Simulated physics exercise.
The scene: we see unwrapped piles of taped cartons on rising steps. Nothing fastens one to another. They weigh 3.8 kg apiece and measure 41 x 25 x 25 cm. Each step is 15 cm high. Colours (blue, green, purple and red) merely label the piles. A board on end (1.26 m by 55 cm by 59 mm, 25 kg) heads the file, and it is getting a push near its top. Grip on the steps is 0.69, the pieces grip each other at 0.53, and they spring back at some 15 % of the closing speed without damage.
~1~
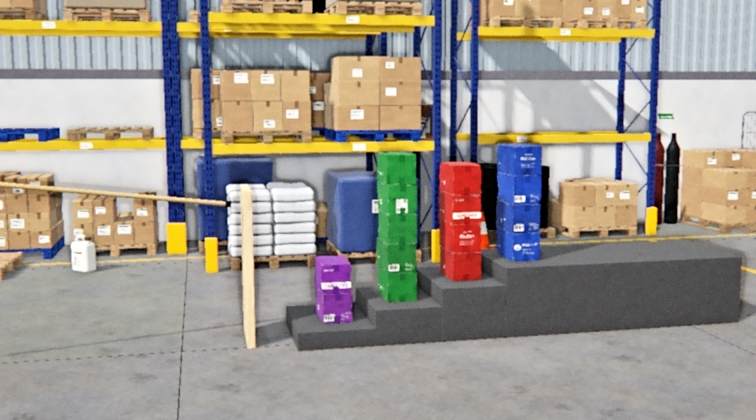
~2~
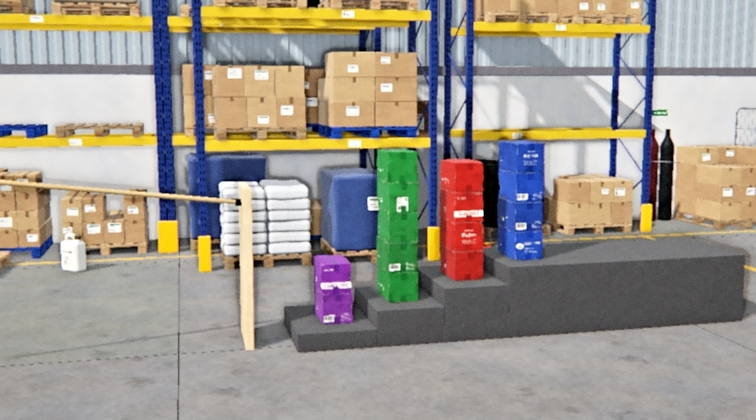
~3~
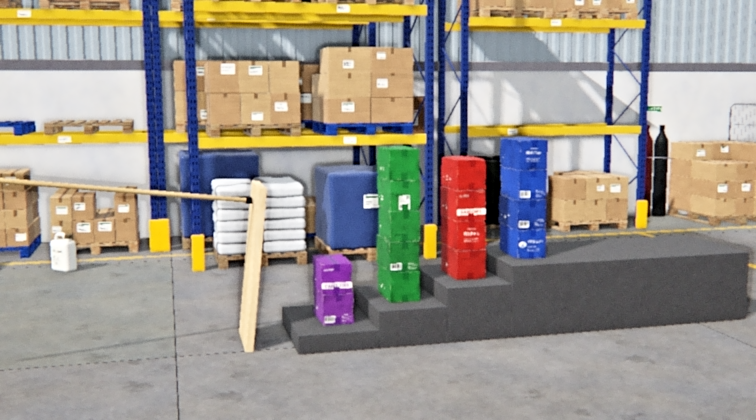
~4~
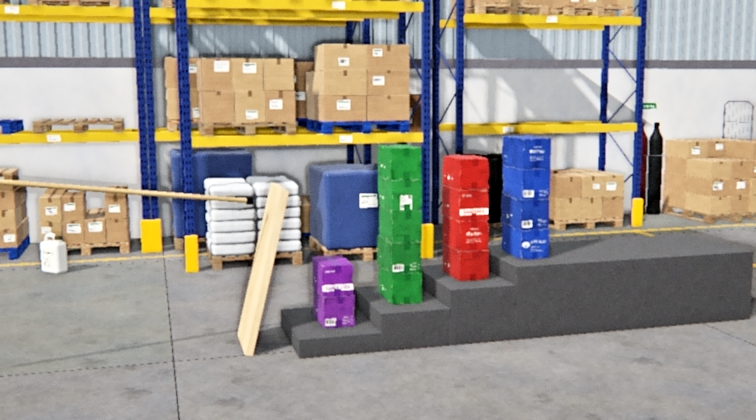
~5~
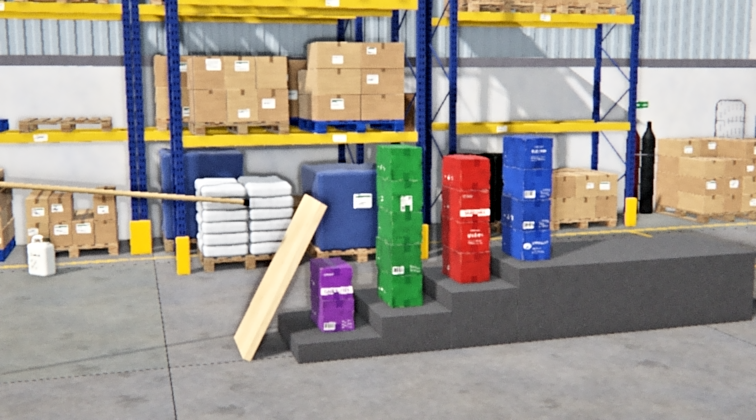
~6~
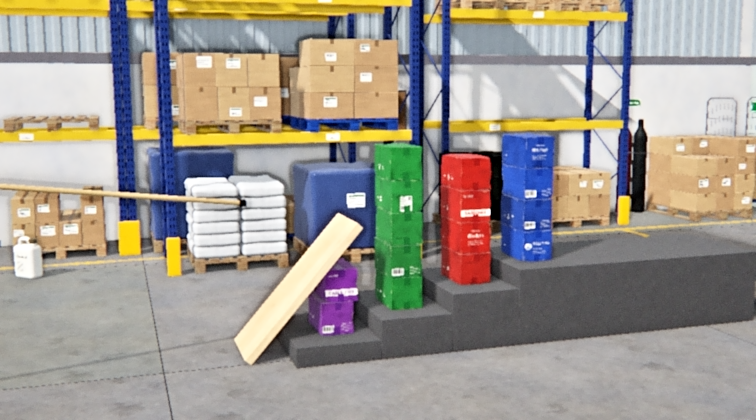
In a warehouse with loaded pallet racks along the back wall, the camera looks from the front and drifts slightly around the scene. Purple, green, red and blue stacks of boxes stand left to right on rising dark grey steps, with an upright wooden board at the left. A long pole pushes the board near its top and halts, while the board leans steadily rightward, reaching the purple stack and nudging its upper box.
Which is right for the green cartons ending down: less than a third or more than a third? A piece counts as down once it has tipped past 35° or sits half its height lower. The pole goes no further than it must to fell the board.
Ending down: Under a third.
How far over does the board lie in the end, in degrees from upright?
Some 40° from upright.
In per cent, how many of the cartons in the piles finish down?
Near 0 per cent.
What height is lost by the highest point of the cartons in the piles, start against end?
Roughly 0 cm.
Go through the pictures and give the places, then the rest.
In the first picture (pixels give the middle of a visible side; the camera moves round a little), pole end (228, 204) 9 cm short, board 0° from upright; top green carton (402, 170); top blue carton (528, 161); none of the others has stirred.
The second picture shows pole end (238, 203) 9 mm in, board 0° from upright; top green carton (403, 167).
The third picture shows pole end (249, 201) 11 cm in, board 6° from upright; top green carton (404, 165); none of the others has stirred.
The fourth picture shows pole end (249, 201) 12 cm in, stopped, board 14° from upright; top green carton (406, 164); none of the others has stirred.
The fifth picture shows pole end (246, 203) 12 cm in, stopped, board 28° from upright; top green carton (407, 164); none of the others has stirred.
The sixth picture shows pole end (242, 204) 12 cm in, stopped, board 42° from upright; top green carton (406, 164); top purple carton (342, 286) 48 mm from its place; one has shifted.
Then, 0.06 s past the last view, board 42° from upright; none of the 5 green cartons down (0 of 15 in all colours); top green carton unmoved; top purple carton 58 mm from its place.
In the end, board 42° from upright; none of the 5 green cartons down (0 of 15 in all colours); top green carton unmoved; top purple carton 58 mm from its place. That is 0 per cent. From the last view, middles, top green carton near (398, 161), top purple carton near (336, 280).
